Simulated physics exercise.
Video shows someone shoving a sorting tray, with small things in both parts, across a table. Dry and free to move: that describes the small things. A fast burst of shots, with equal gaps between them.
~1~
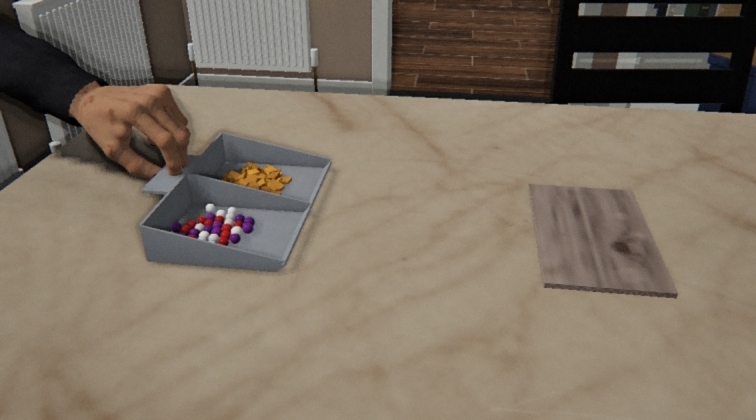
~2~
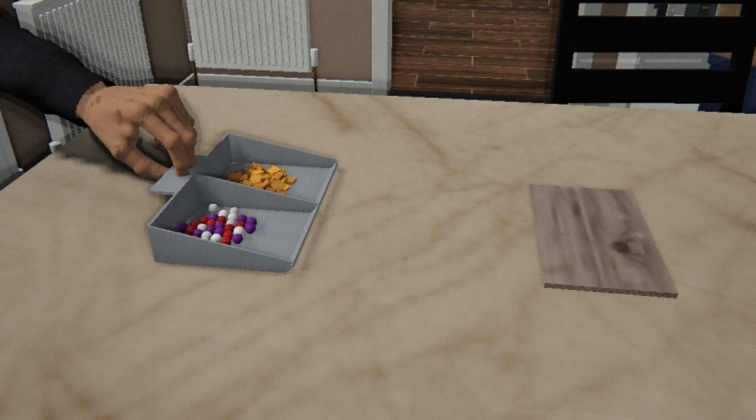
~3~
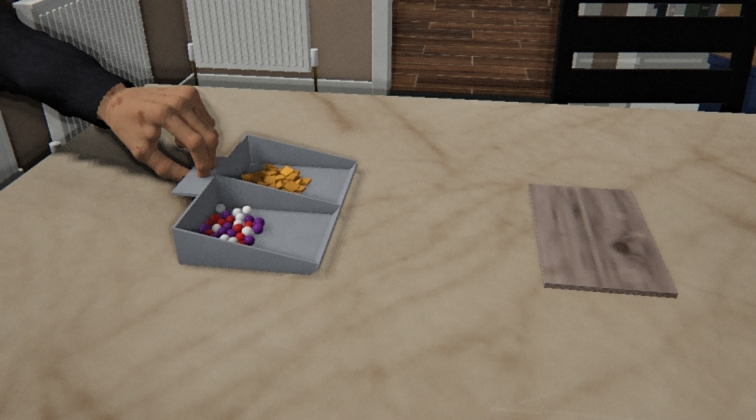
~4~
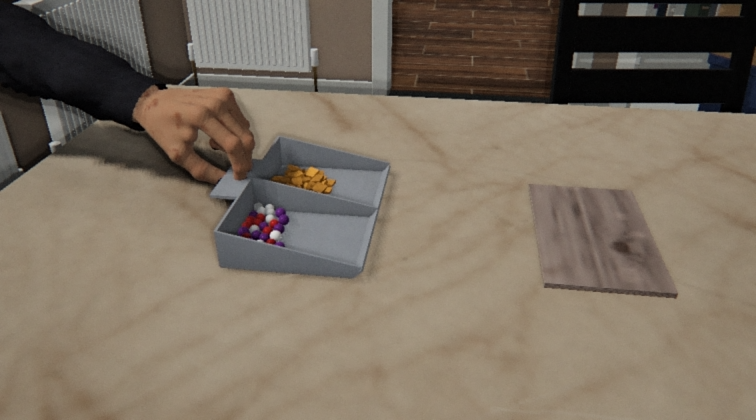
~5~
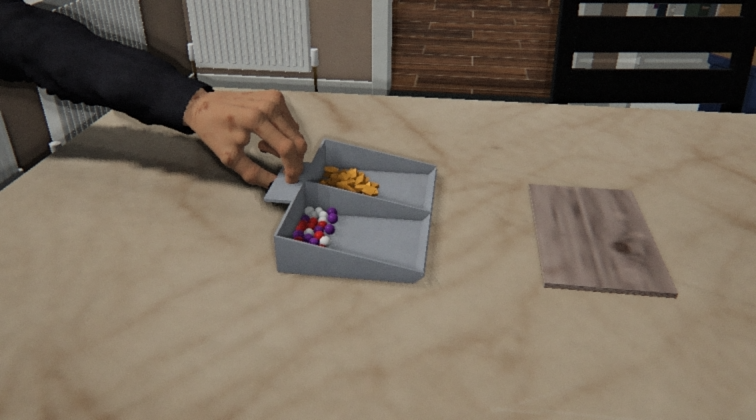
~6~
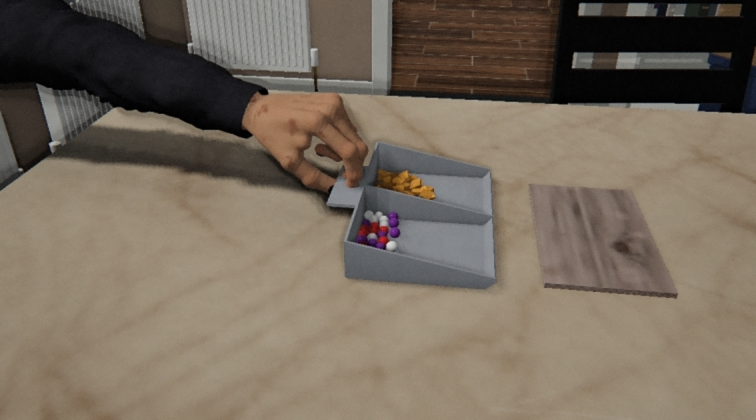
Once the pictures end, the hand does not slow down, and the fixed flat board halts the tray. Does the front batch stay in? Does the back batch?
Result: Front batch partly escapes, back batch partly escapes.
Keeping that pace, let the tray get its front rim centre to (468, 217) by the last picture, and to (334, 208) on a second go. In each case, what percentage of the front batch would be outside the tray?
Try one: 50 %. Try two: 0 %.
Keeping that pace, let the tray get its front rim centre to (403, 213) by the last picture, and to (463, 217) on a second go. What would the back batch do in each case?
It does not get out, then it lets some escape.
Then, 0.03 s later than the last frame, tray still sliding, front rim near (522, 221); front batch all inside; back batch all inside.
Then, 0.16 s later than the last frame, tray stopped at the flat board; front batch roughly a third out of the tray; back batch about a tenth out of the tray.
Then, 0.37 s later than the last frame, tray stopped at the flat board; front batch roughly half out of the tray; back batch roughly a quarter out of the tray.
When it is over, tray stopped at the flat board; front batch roughly half out of the tray; back batch roughly a quarter out of the tray.
